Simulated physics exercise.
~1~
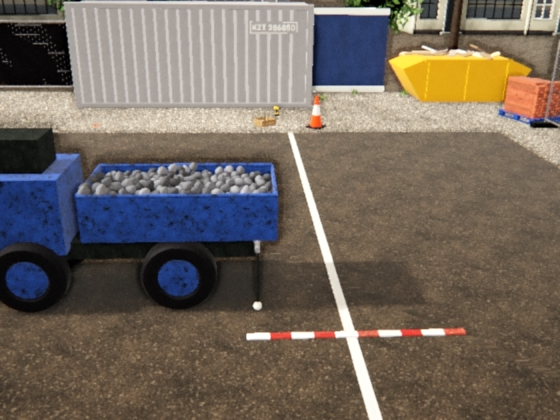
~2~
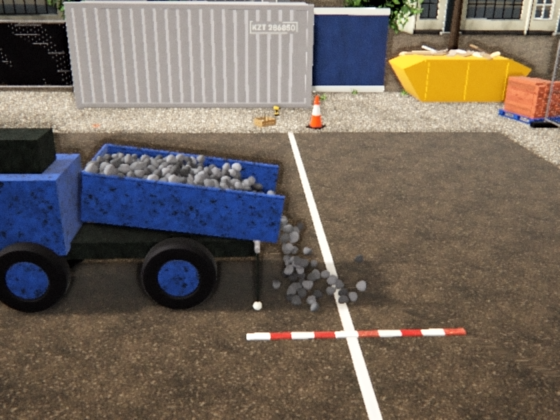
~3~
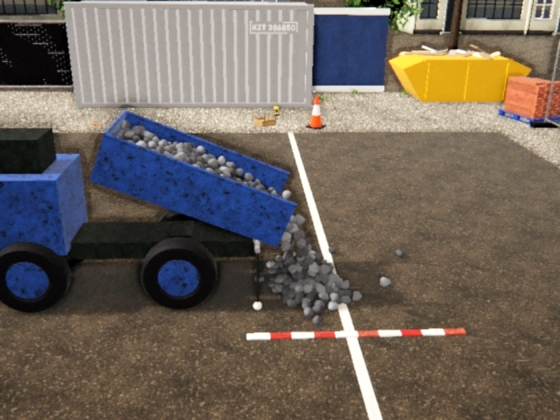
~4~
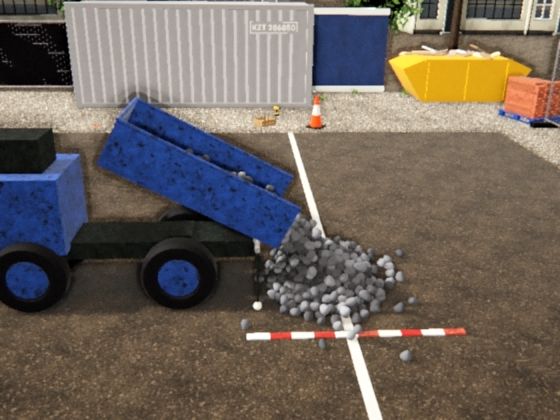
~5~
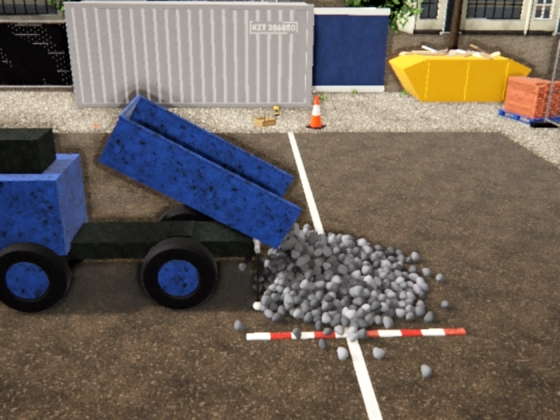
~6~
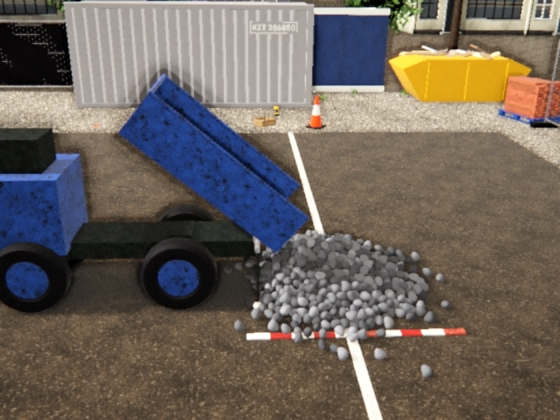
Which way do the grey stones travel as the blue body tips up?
They slide out of the lower end of the body and spread to the right across the ground.
